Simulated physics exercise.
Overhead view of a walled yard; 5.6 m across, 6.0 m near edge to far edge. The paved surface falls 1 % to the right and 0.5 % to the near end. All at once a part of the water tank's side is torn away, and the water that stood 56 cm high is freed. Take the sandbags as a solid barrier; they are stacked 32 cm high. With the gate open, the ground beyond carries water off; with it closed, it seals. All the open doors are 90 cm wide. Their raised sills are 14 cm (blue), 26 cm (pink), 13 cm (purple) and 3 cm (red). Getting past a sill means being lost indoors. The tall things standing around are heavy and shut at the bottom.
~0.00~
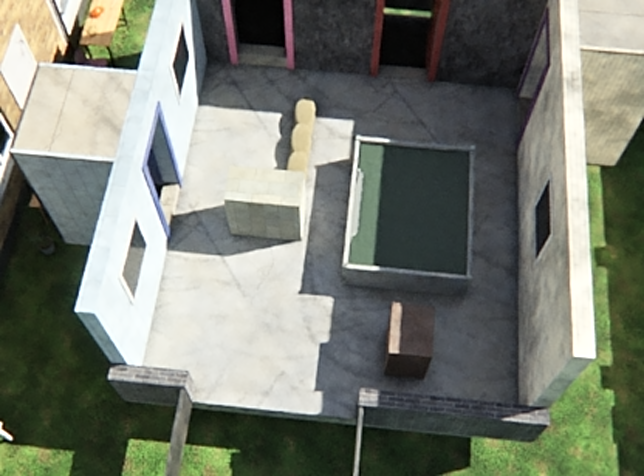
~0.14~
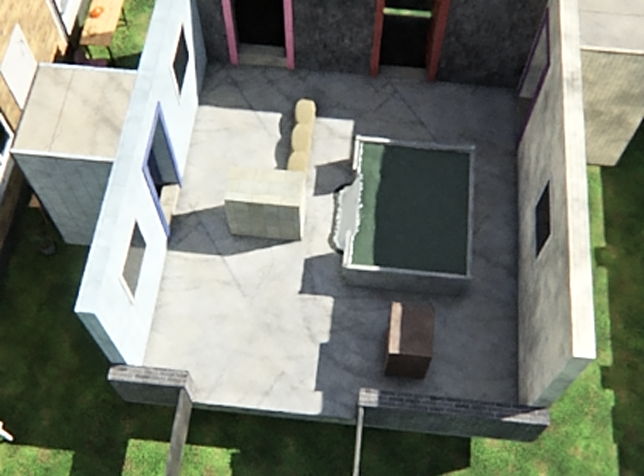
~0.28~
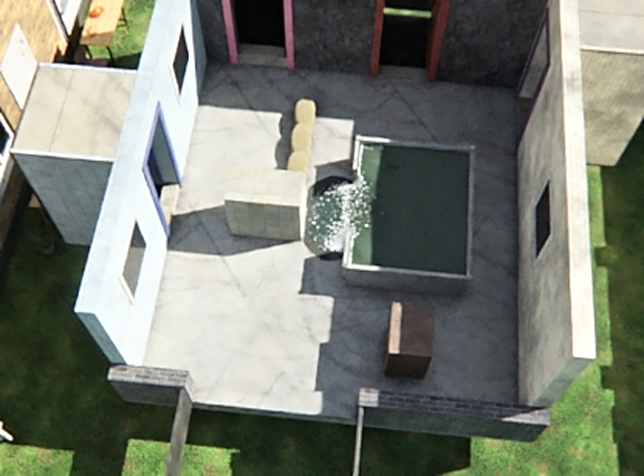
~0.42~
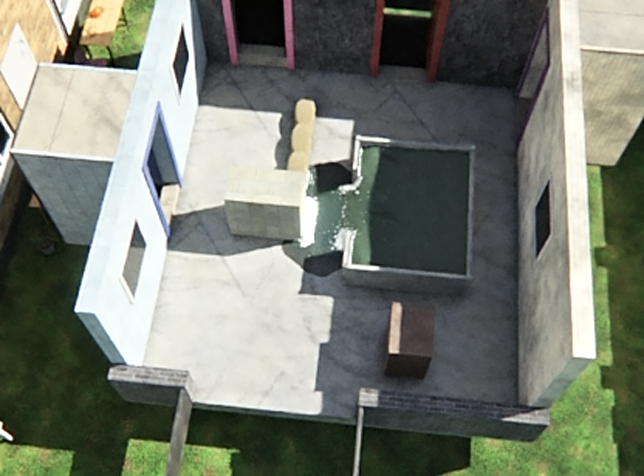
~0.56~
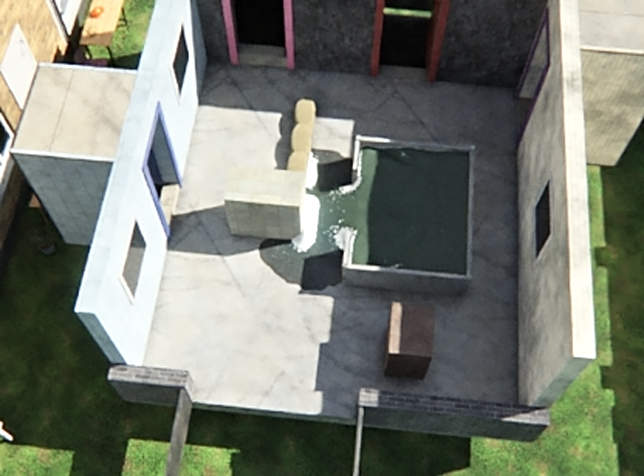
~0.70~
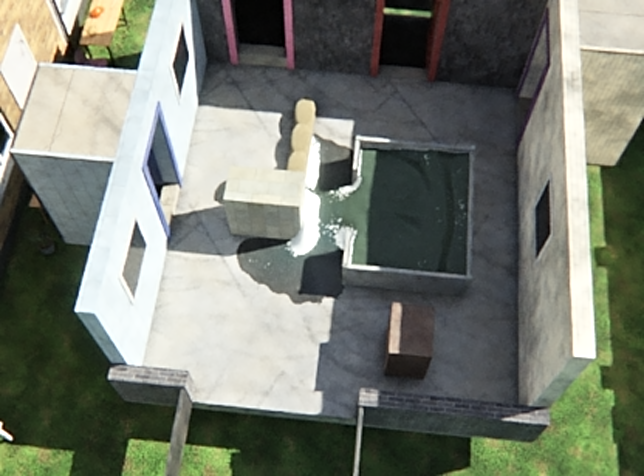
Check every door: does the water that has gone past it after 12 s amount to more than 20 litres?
Blue door: It does not. Pink door: It does not. Purple door: It does not. Red door: It does.
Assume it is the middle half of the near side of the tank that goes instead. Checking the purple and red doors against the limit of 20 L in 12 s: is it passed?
At purple the amount is beneath the mark, while at red it is beneath the mark.
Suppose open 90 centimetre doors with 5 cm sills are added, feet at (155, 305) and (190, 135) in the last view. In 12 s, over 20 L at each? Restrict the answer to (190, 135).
Well, for that spot the inflow stays higher than the mark.
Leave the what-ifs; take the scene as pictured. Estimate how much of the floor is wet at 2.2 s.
55 %.
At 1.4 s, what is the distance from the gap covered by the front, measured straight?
About 3.2 m out.
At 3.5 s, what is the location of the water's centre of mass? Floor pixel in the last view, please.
The water's centre sits at about (352, 208).
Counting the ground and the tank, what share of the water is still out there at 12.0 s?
Still there: Roughly 66 %.
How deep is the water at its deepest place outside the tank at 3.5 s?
Roughly 25 cm.
After 1.4 s water covers 25 % of the floor and is deepest (42 cm) near (318, 224); blue door 7 cm at the sill, 0 L in, pink door not reached, purple door not reached, red door not reached.
After 2.2 s water covers 55 % of the floor and is deepest (33 cm) near (307, 223); blue door 8 cm at the sill, 0 L in, pink door not reached, purple door not reached, red door 10 cm at the sill, 2 L in.
After 3.5 s water covers 65 % of the floor and is deepest (25 cm) near (307, 223); blue door 6 cm at the sill, 0 L in, pink door 9 cm at the sill, 0 L in, purple door 5 cm at the sill, 0 L in, red door 9 cm at the sill, 37 L in.
After 7.0 s water covers 85 % of the floor and is deepest (14 cm) near (307, 223); blue door 7 cm at the sill, 0 L in, pink door 7 cm at the sill, 0 L in, purple door 9 cm at the sill, 0 L in, red door 6 cm at the sill, 85 L in.
After 12.0 s water covers 95 % of the floor and is deepest (9 cm) near (494, 417); blue door 4 cm at the sill, 0 L in, pink door 4 cm at the sill, 0 L in, purple door 7 cm at the sill, 0 L in, red door 5 cm at the sill, 104 L in.
